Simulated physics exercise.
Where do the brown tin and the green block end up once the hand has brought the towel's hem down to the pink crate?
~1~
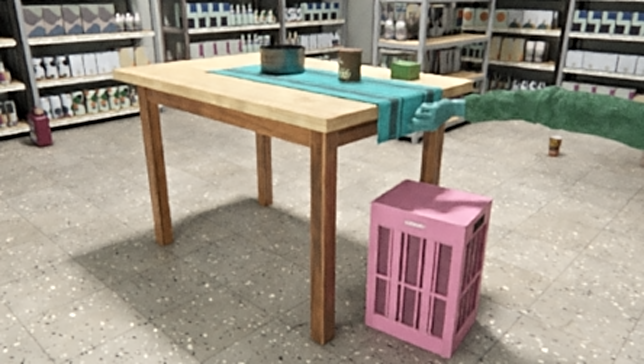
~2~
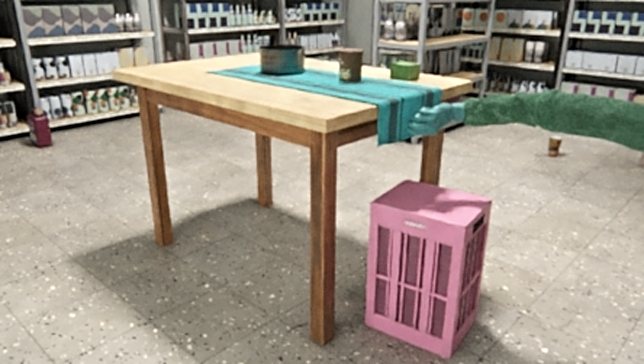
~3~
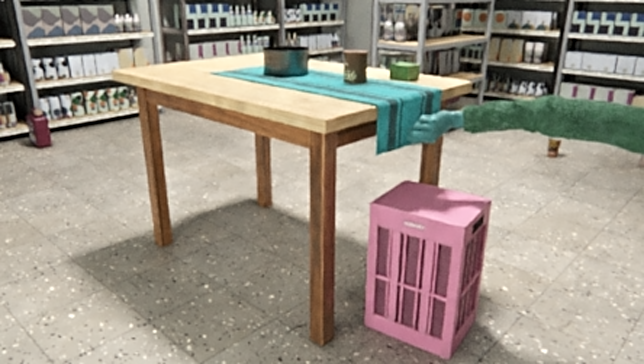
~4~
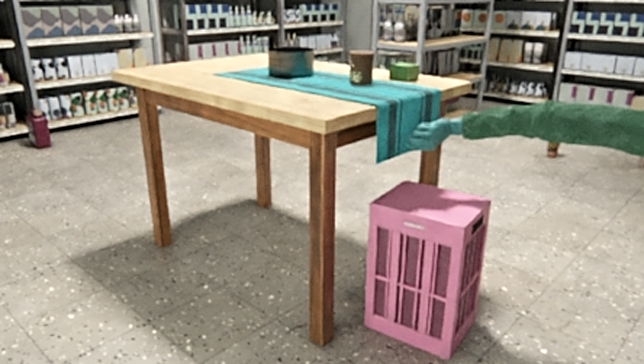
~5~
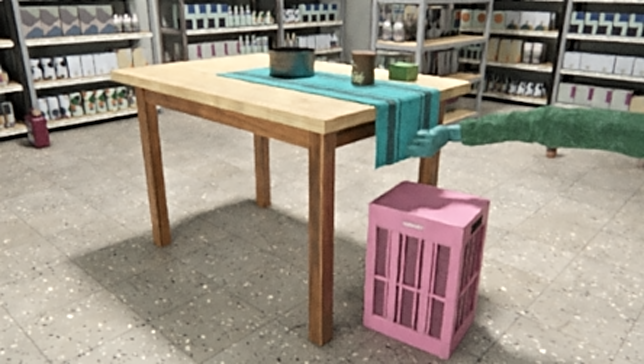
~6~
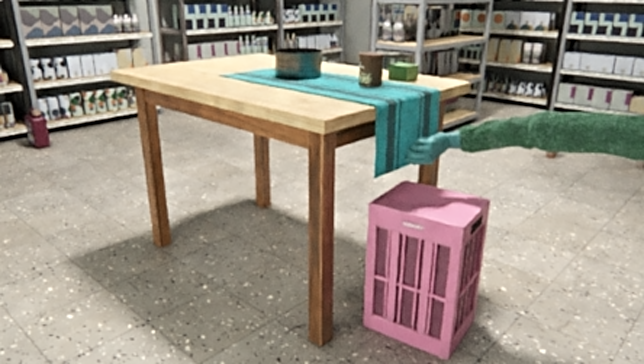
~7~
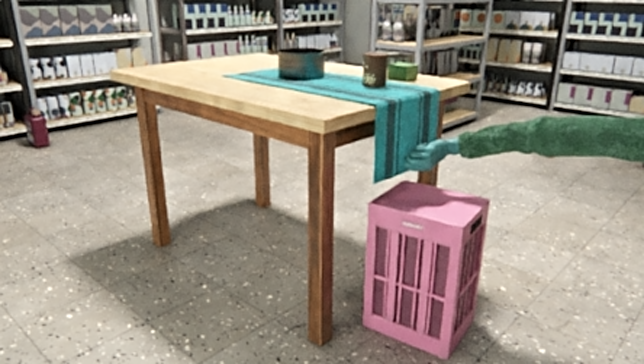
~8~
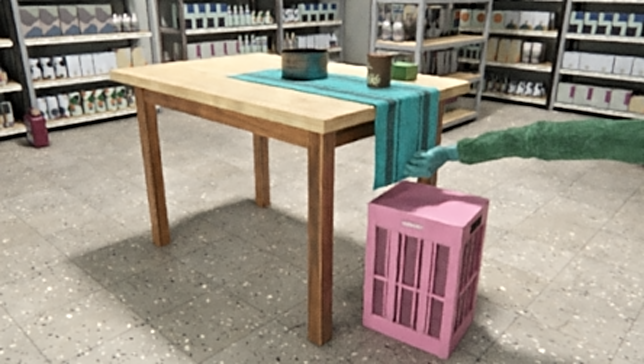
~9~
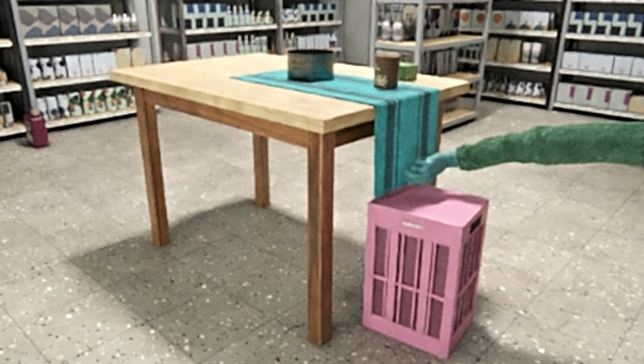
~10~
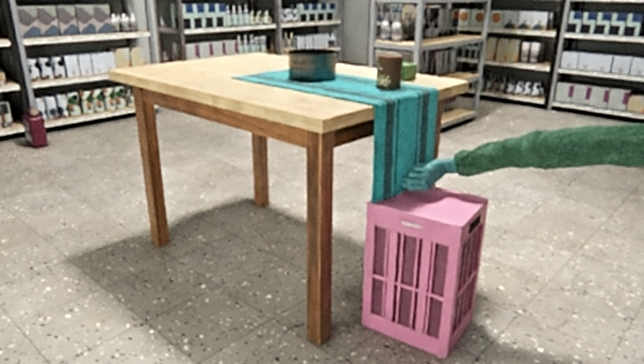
Both are still up on the table. The brown tin has been carried to the right with the towel but stays upright on top, and the green block remains where it was.
In a shop aisle with stocked shelves behind, a slightly swaying, raised view shows a wooden table with a turquoise towel laid across its right end. A dark pot, a brown tin and a green block stand on top, and a pink crate sits on the floor below. A green-sleeved arm reaches in from the right and grips the towel's hanging edge. The hand draws it steadily down, and the pot and tin ride slowly to the right while the block stays put. Finally the hem reaches the crate, still held, with the tin upright near the table's edge, partly in front of the block.
